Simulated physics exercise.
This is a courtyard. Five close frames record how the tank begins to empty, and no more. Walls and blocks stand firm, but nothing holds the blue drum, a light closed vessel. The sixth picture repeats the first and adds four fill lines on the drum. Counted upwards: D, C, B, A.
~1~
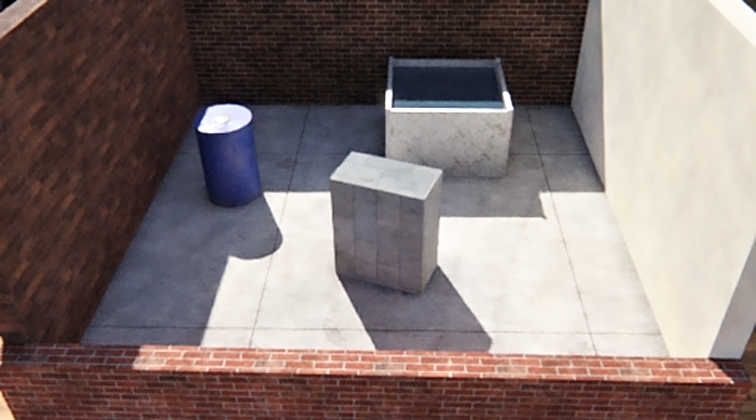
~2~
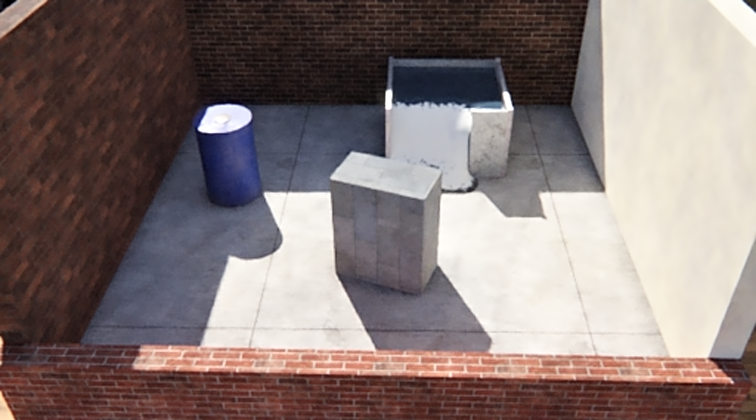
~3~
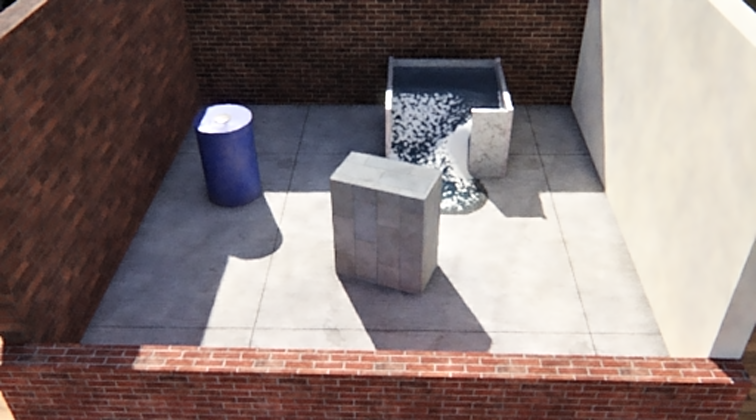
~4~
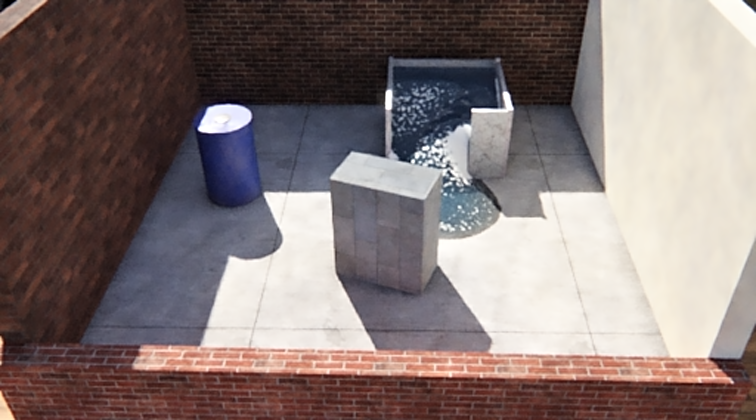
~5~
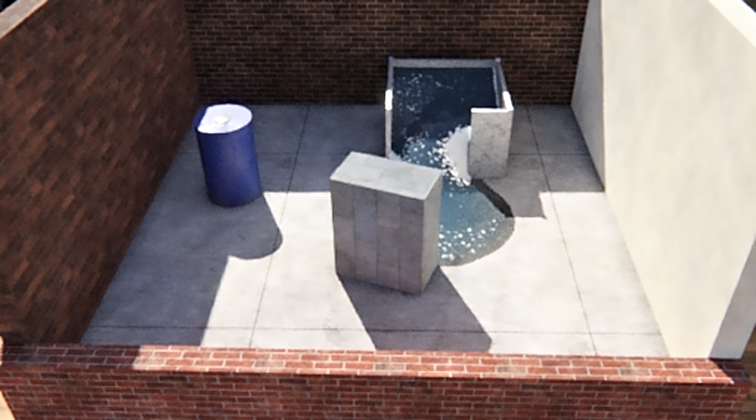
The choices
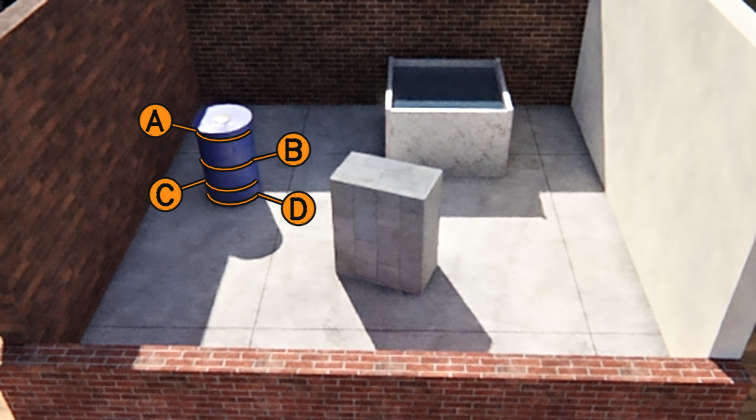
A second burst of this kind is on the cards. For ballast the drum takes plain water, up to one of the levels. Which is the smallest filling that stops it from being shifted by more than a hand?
Choose C.
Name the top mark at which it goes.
Mark D.
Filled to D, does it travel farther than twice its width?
No, it does not.
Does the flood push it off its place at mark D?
Yes, it does.
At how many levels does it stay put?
Three of the four.
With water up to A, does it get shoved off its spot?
No, that is safe.
On the marked copy, A at (218, 140); B at (223, 169); C at (226, 190); D at (229, 204); from the bottom up D, C, B, A.
With A, it does not move.
With B, it does not move.
With C, it does not move.
With D, it is pushed about its own width away.
